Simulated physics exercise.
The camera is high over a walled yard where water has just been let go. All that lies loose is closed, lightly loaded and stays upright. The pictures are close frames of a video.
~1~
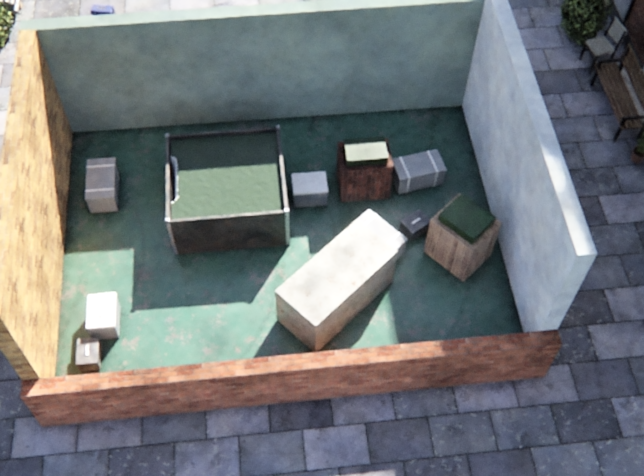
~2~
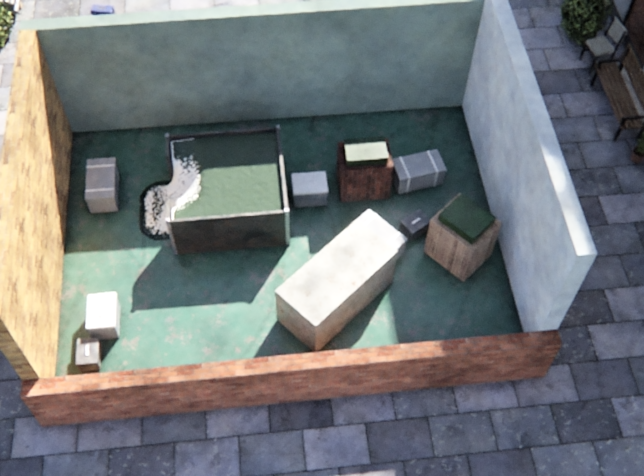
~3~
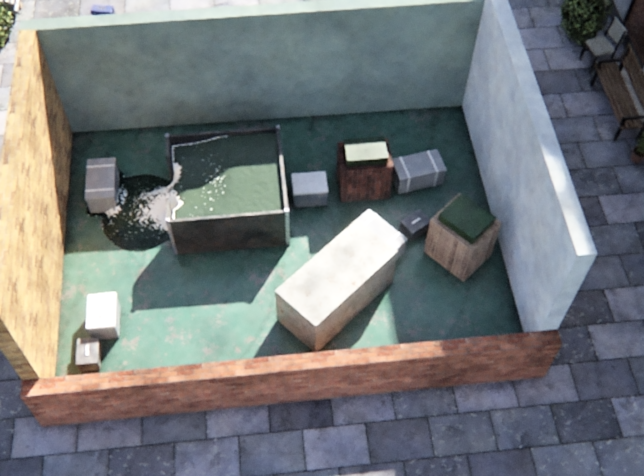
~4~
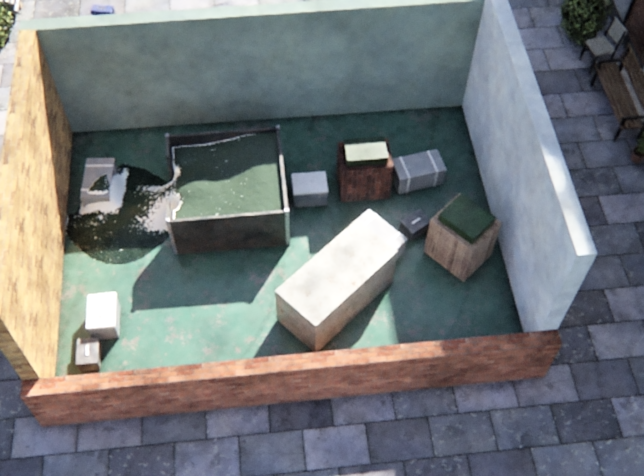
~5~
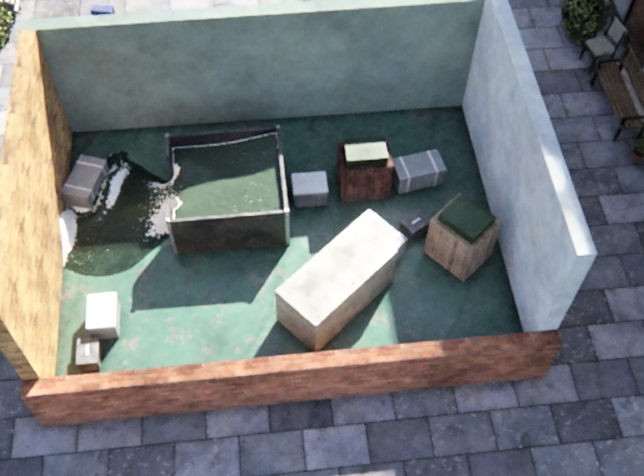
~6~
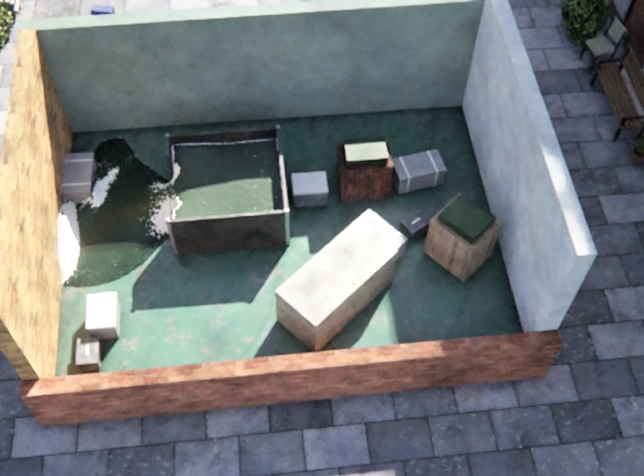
Water pours from the left side of a dark-walled tank and spreads across the green floor of a walled yard, then pushes a gray box leftward toward the yellowish wall while the other boxes stay still.
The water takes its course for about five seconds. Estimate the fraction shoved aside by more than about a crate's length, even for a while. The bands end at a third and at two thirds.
It is between one and two thirds.
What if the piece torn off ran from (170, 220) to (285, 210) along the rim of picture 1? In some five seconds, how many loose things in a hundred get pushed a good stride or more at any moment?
Some 40 per cent.
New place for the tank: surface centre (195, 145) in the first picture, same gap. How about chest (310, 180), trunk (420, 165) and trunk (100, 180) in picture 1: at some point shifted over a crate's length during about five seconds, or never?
As listed: Not that far, no, shifted that much.
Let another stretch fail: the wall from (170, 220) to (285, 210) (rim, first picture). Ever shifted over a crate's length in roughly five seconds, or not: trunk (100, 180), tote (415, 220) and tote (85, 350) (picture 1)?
As listed: Moved that far, under that, pushed that far.
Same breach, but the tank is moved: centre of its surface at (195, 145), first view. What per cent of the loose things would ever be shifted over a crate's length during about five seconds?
Close to 40 %.
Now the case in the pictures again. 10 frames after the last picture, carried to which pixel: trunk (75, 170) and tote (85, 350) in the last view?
At about (103, 130) and (160, 357).
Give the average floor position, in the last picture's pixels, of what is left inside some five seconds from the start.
Near (337, 228).
A moment on, 0 of 7 are well off their spots; 1 afloat.
Next, 3 of 7 are well off their spots; 1 afloat.
Later, 3 of 7 are well off their spots; 1 afloat.
In the end, 3 of 7 are well off their spots, and 3 have been at some point; 1 afloat.
